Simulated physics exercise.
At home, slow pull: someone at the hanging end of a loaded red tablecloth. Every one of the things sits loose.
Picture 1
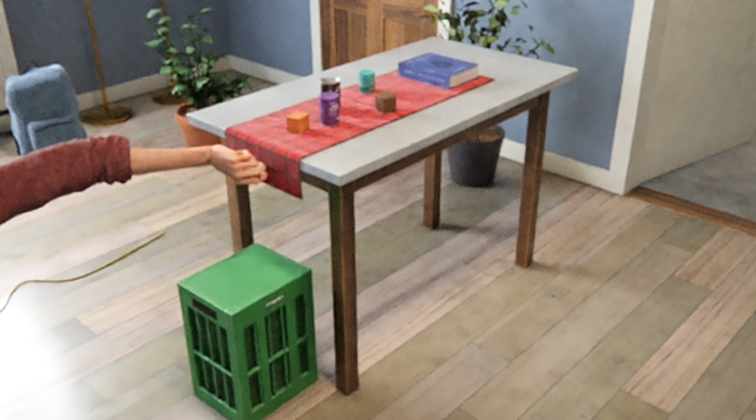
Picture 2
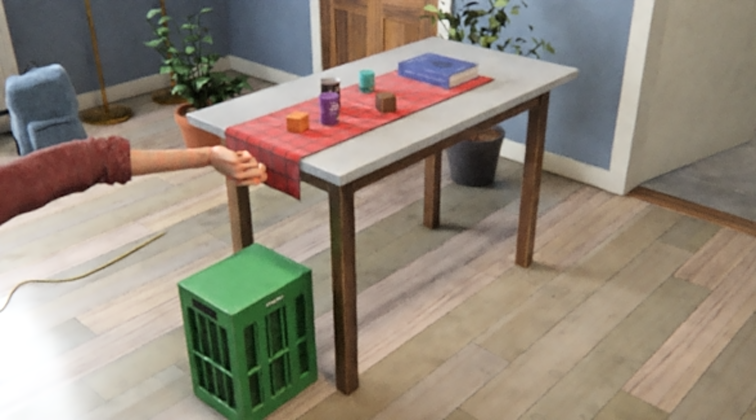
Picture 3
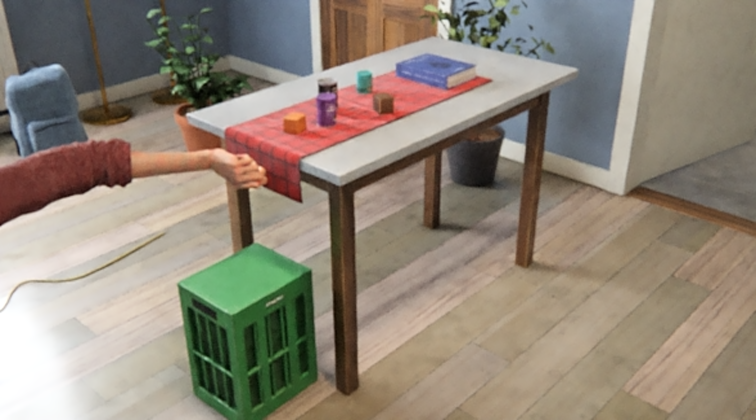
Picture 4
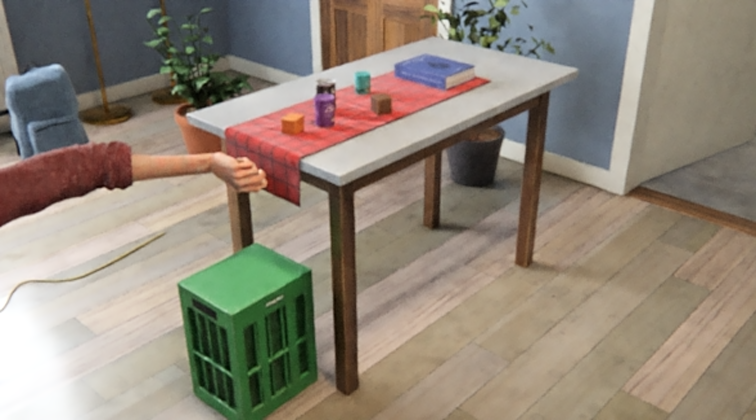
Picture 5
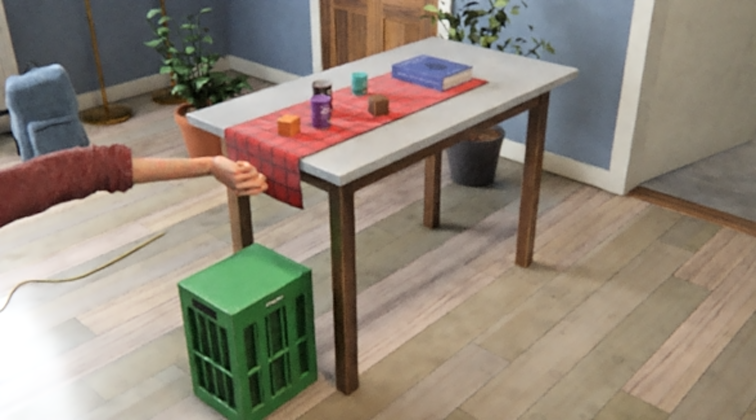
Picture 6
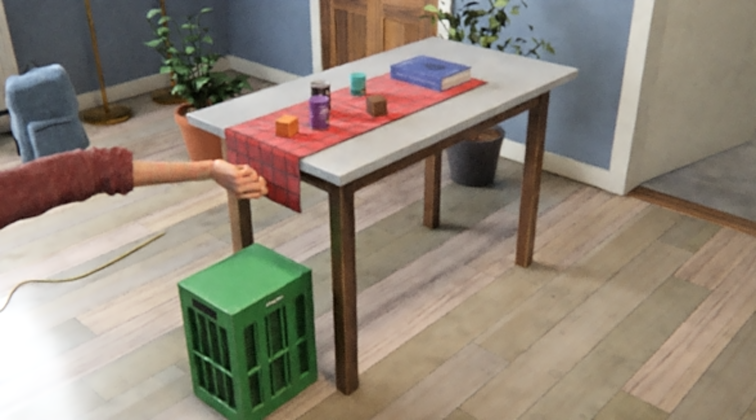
In a room with blue walls and a wood floor, a hand grips the hanging end of a red cloth on a gray table, above a green crate. It slowly draws the cloth down a little, and the orange cube, cans, brown cube, turquoise pot and blue book shift slightly left with it.
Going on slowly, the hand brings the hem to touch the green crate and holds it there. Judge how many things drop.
My judgement: Two.
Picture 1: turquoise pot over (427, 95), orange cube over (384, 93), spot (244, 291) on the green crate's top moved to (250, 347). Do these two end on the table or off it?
So the turquoise pot stays there, and the orange cube stays there.
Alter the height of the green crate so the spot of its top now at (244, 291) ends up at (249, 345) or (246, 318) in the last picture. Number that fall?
That would make 4 and 3.
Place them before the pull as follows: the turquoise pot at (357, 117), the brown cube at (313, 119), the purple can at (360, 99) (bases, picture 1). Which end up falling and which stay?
Turquoise pot: Still up. Brown cube: Off. Purple can: Still up.
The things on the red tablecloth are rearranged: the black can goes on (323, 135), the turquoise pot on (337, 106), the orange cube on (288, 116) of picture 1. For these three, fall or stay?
As for the black can, it goes off; the turquoise pot stays aboard; the orange cube goes off.
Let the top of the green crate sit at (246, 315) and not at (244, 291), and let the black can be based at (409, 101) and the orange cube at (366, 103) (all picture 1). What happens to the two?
Looks like the black can hangs in there, and the orange cube hangs in there.
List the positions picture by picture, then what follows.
Hem (302, 199); orange cube (297, 115); purple can (329, 95); black can (330, 80); brown cube (386, 94); turquoise pot (367, 72); top of the crate (244, 291), in the first frame.
Hem (301, 201); orange cube (297, 115), in the second frame.
Hem (303, 203); purple can (326, 96), in the third frame.
Hem (301, 207); black can (325, 82); top of the crate (244, 291), in the fourth frame.
Hem (304, 209); brown cube (378, 97), in the fifth frame.
Hem (302, 214); orange cube (287, 119); purple can (319, 99); black can (320, 83); brown cube (377, 98); turquoise pot (358, 75), in the sixth frame.
Soon after, hem near (266, 238); orange cube gone.
After that, hem on the crate; orange cube and purple can gone.
In the end, hem on the crate; orange cube and purple can gone. The count of fallen things is two.
